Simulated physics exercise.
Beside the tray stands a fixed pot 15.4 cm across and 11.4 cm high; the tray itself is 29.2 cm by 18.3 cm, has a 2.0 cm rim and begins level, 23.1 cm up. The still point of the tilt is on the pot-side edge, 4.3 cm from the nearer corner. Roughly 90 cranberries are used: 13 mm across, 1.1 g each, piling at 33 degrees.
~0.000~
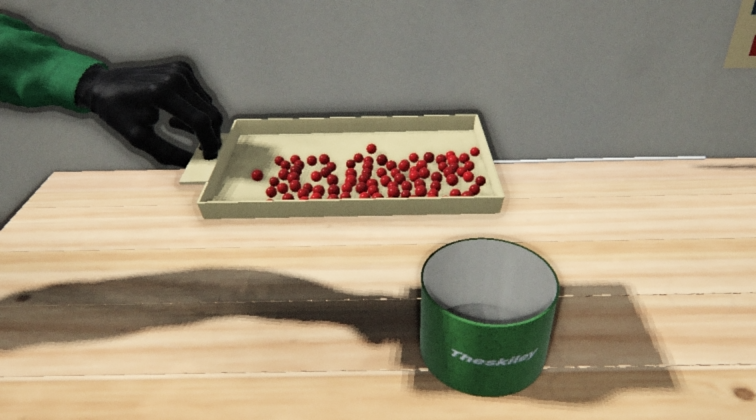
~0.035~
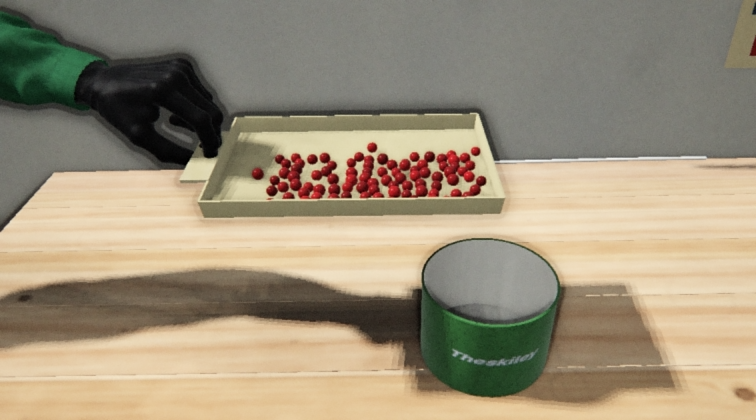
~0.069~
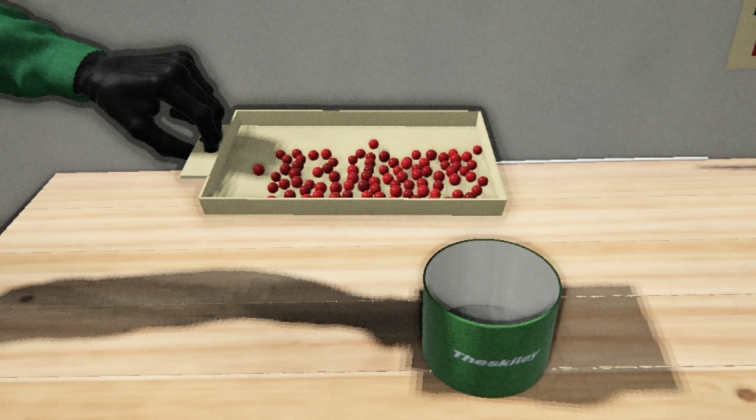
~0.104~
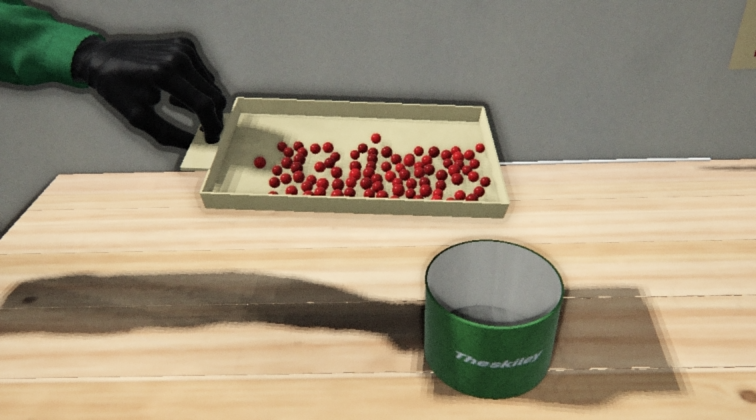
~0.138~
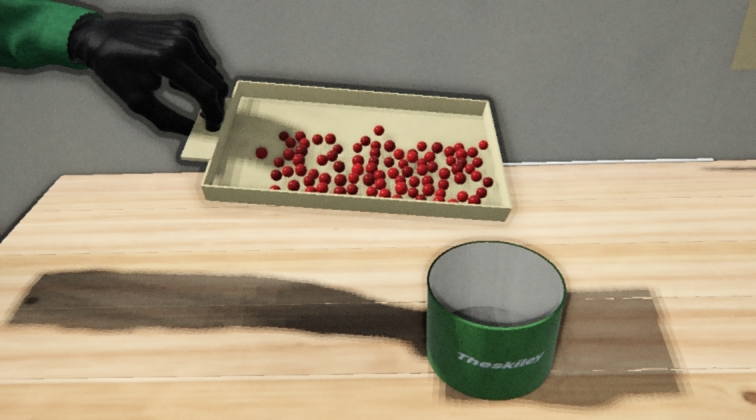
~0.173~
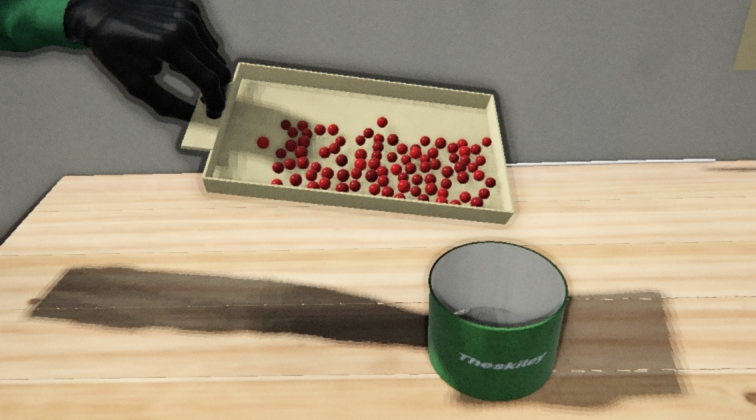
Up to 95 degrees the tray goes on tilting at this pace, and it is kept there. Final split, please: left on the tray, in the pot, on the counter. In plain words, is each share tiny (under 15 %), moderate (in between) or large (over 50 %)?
Tray: Tiny; pot: Moderate; counter: Large.
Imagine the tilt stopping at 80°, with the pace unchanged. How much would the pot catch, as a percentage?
0 %.
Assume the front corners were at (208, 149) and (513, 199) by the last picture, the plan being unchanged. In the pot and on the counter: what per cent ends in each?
Pot 40 % / counter 55 %.
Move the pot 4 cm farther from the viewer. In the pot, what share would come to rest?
Share in pot: Approx. 0 %.
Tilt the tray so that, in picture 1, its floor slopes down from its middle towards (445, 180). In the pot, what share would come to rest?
60 %.
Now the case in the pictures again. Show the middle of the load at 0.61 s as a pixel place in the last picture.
Load centre: About (448, 178) px.
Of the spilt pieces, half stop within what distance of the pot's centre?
Distance: Some 18 cm.
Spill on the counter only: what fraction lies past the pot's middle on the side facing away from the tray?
About 30 per cent.
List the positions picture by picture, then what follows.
Tray tilt 0 degrees, front corners at (200, 201) and (501, 195); middle of the pieces at (386, 181); pot at (489, 278), in the first frame.
Tray tilt 1 degrees, front corners at (201, 200) and (502, 196); middle of the pieces at (387, 181), in the second frame.
Tray tilt 3 degrees, front corners at (202, 197) and (504, 198); middle of the pieces at (388, 179), in the third frame.
Tray tilt 7 degrees, front corners at (203, 191) and (507, 202), lowest corner right front; middle of the pieces at (391, 177), in the fourth frame.
Tray tilt 12 degrees, front corners at (204, 184) and (509, 206), lowest corner right front; middle of the pieces at (393, 173), in the fifth frame.
Tray tilt 17 degrees, front corners at (206, 176) and (511, 210), lowest corner right front; middle of the pieces at (396, 170); pot at (497, 281). The tray's pace is about 150 degrees a second, in the sixth frame.
Then, at 0.43 s, tilt 56 degrees; the tray holds 100 %, the pot 0 %.
After 0.61 s, tilt 83 degrees; the tray holds 100 %, the pot 0 %.
After 0.90 s, tilt 95 degrees; the tray holds 40 %, the pot 5 %.
In the end, at 2.0 s, tray 5 %, pot 35 %, counter 60 %.
